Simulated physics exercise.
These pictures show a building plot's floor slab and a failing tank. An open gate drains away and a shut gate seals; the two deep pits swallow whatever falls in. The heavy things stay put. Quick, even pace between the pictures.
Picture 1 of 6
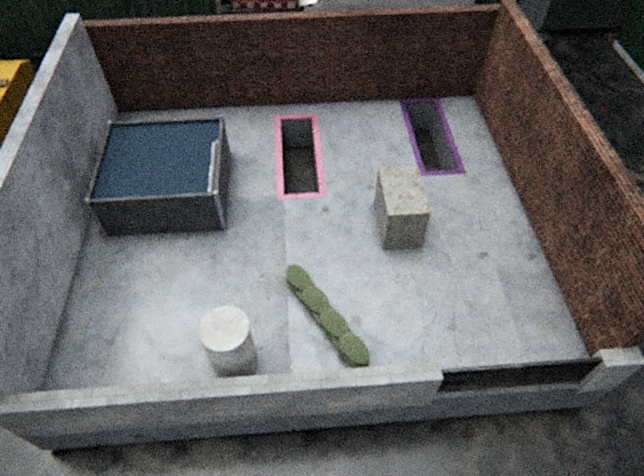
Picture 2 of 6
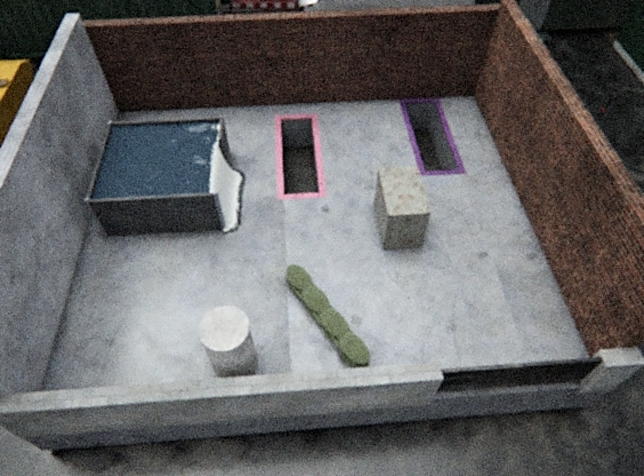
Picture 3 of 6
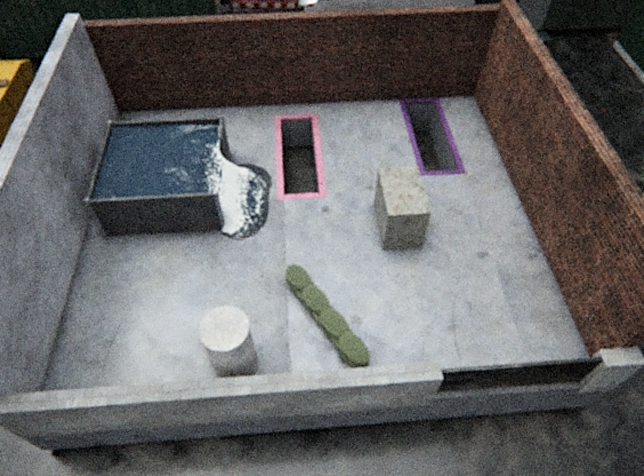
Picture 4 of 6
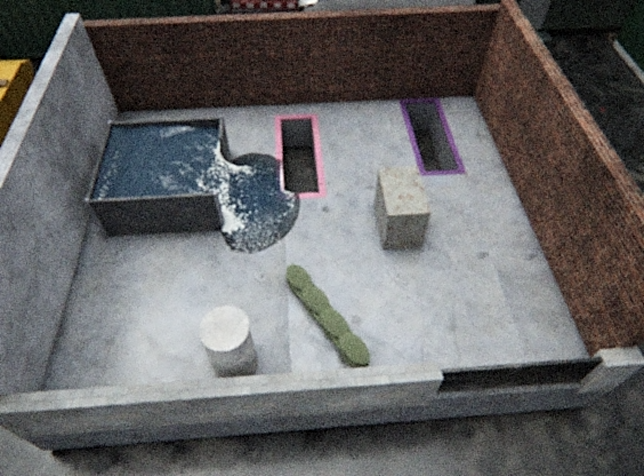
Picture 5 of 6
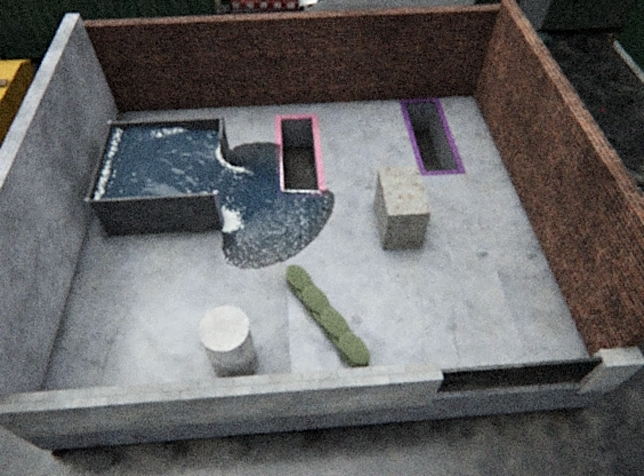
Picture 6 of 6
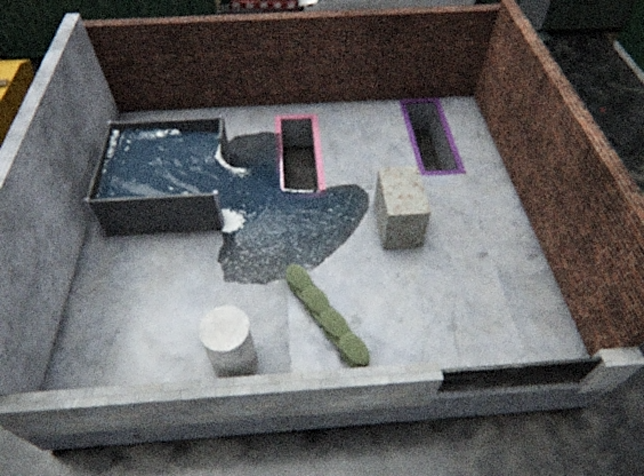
A walled concrete yard, with brick walls at the back and right, is seen from above by a still camera. A dark open tank of blue water stands at left, near pink-edged and purple-edged openings, a beige block, a green hedge and a pale cylinder. Water pours from the tank's right side, foaming white, and spreads rightward across the floor, past the pink-edged opening and toward the block.
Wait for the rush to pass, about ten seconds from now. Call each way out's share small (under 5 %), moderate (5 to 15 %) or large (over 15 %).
The gate's share is small. The pink pit's share is large. The purple pit's share is large.
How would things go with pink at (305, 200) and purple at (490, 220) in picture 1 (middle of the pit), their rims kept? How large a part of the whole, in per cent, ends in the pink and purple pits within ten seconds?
I reckon pink ends up with 80 percent and purple with 2 percent.
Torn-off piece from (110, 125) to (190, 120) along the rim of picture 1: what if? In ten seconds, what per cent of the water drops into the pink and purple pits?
The pink pit gets 45 per cent and the purple pit 14 per cent.
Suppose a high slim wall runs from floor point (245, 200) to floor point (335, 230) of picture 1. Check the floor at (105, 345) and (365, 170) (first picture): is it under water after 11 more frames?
In the listed order, the first spot is spared and the second is spared.
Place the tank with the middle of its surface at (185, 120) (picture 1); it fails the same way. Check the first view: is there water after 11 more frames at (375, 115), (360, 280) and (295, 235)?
Going through the three spots, I'd say high and dry, swamped, swamped.
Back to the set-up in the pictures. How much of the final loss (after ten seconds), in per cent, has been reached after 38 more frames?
My reading is about 75 per cent.
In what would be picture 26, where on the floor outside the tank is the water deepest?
About at (584, 371).
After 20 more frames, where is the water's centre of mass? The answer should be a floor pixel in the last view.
The balance point is around (294, 234).
A moment on, water covers 20 % of the floor; the gate 0 %, the pink pit 12 %, the purple pit 0 %.
Next, water covers 35 % of the floor; the gate 0 %, the pink pit 21 %, the purple pit 1 %.
Then, water covers 40 % of the floor; the gate 0 %, the pink pit 28 %, the purple pit 4 %.
Later, water covers 60 % of the floor; the gate 0 %, the pink pit 35 %, the purple pit 8 %.
In the end, water covers 70 % of the floor; the gate 0 %, the pink pit 40 %, the purple pit 18 %.
